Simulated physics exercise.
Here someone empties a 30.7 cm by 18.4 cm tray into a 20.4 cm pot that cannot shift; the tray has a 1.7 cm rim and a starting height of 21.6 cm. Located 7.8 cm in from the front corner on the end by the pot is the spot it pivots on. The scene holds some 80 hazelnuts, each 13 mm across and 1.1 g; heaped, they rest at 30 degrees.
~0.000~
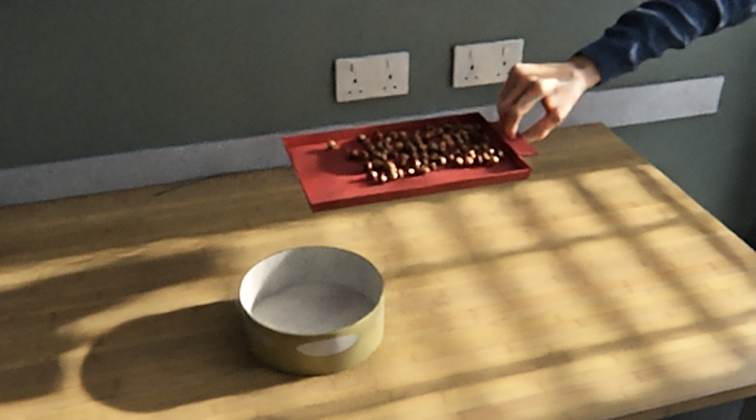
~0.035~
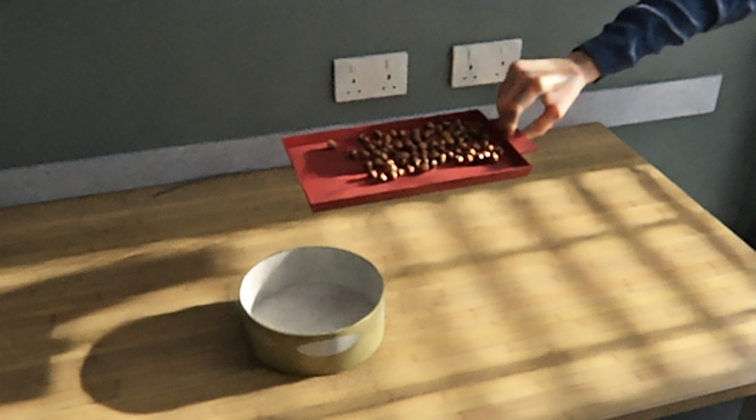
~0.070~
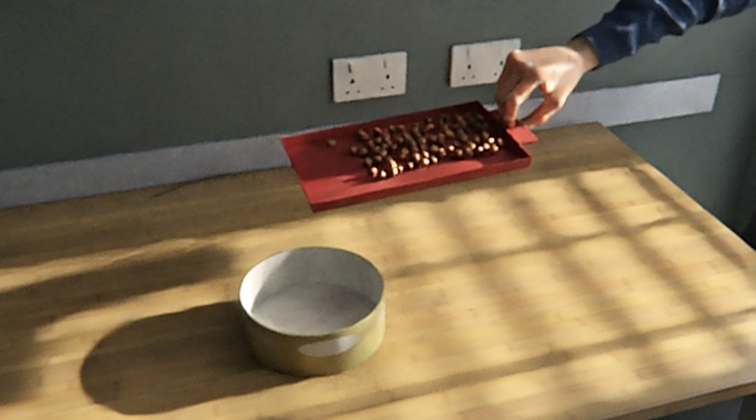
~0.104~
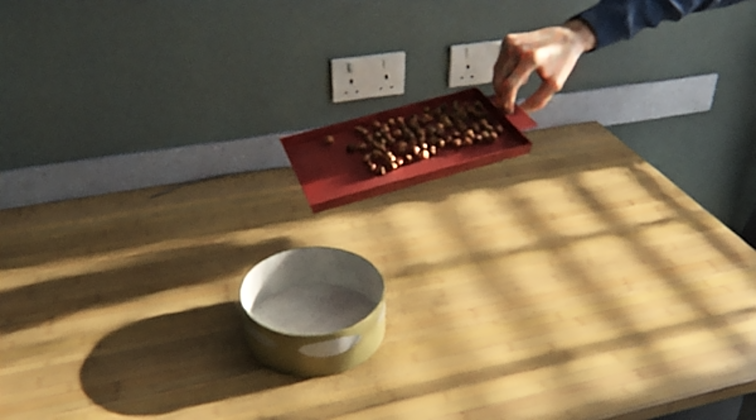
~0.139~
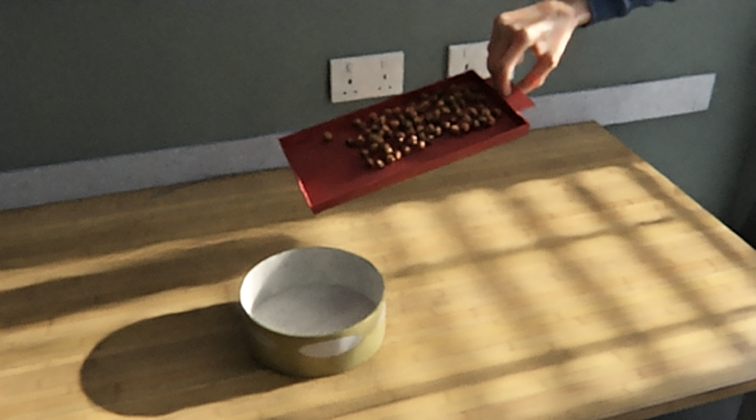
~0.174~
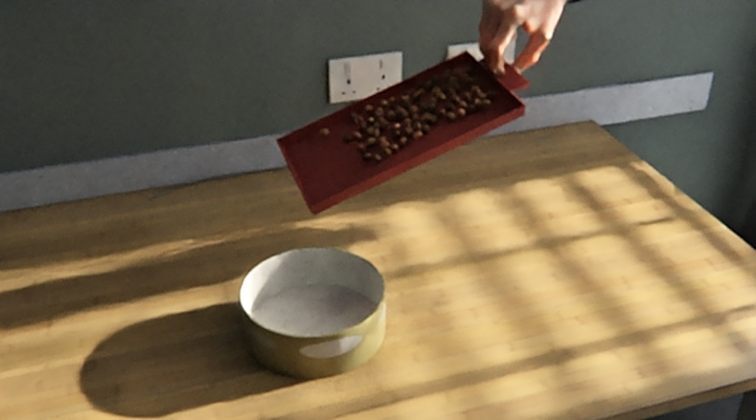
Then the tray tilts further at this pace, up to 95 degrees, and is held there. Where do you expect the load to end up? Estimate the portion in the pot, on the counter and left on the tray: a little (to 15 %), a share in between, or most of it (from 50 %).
Pot: A share in between; counter: Most of it; left on the tray: A little.
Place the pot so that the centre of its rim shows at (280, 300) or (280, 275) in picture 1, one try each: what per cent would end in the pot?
About 55 percent the first time and about 75 percent the second.
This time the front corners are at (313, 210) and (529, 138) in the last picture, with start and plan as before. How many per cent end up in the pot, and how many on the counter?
Final per cent - pot 95, counter 5.
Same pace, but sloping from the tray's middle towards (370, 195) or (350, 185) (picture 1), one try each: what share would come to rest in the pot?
Around 85 % for the first direction, around 80 % for the second.
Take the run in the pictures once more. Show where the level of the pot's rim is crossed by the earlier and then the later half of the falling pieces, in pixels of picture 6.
At roughly (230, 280) first, later on at (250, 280).
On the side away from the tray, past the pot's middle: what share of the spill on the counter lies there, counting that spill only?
I reckon around 100 per cent.
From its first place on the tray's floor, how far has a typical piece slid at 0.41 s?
It has moved some 6 cm from its start.
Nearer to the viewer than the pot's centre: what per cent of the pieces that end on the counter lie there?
About 30 percent of the spill.
After 0.41 s, tilt 58 degrees; the tray holds 100 %, the pot 0 %.
After 0.56 s, tilt 83 degrees; the tray holds 85 %, the pot 0 %.
After 0.84 s, tilt 95 degrees; the tray holds 0 %, the pot 25 %.
At rest (1.9 s), pot 35 %, counter 65 %, tray 0 %.
